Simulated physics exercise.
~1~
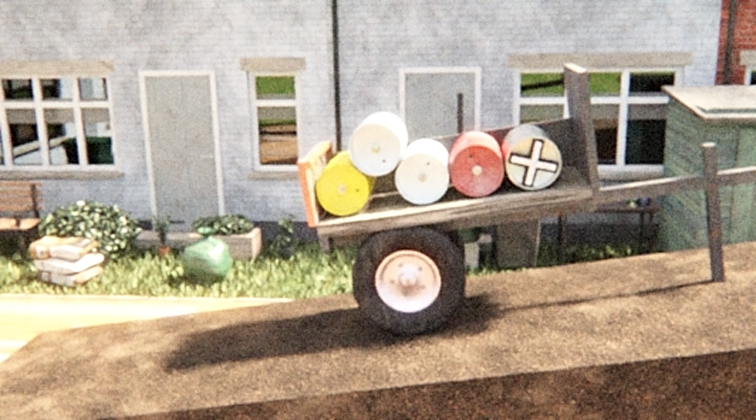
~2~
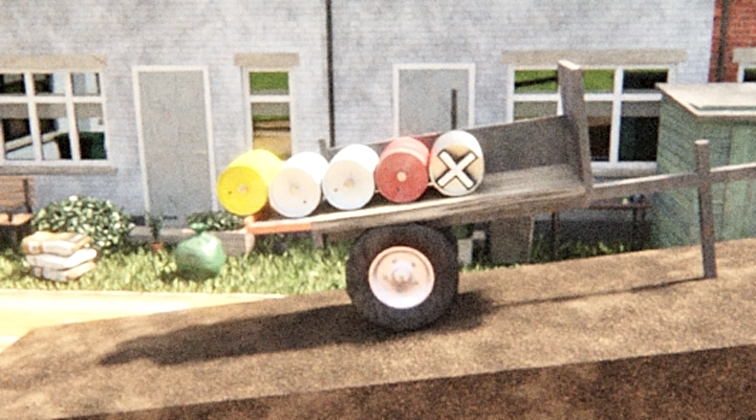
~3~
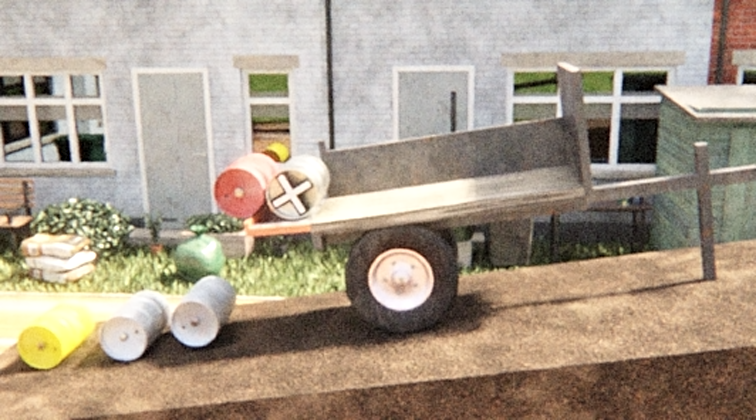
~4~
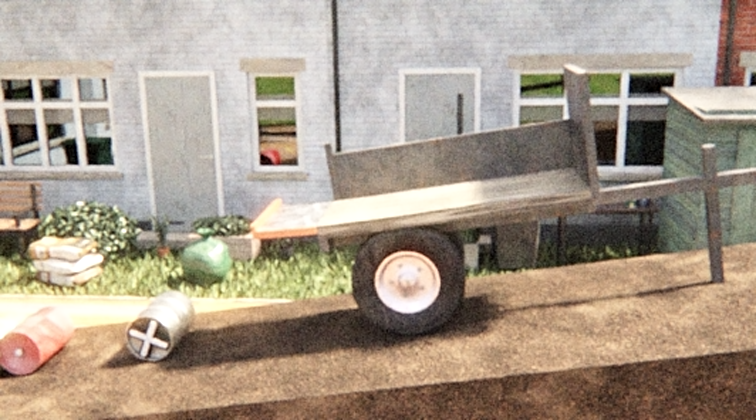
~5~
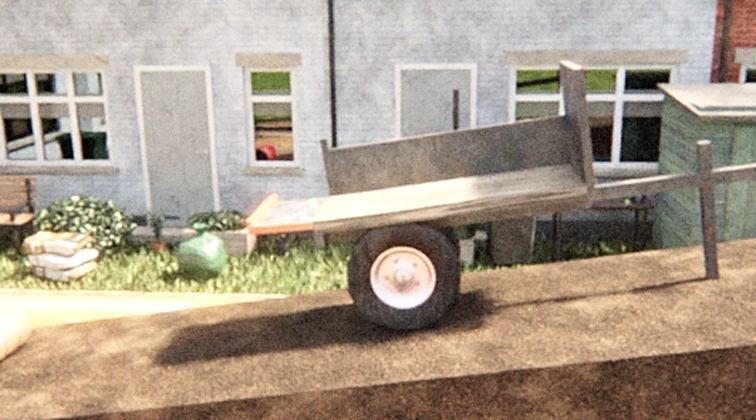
On a sloping track outside houses, five barrels roll left off a tilted trailer and away.
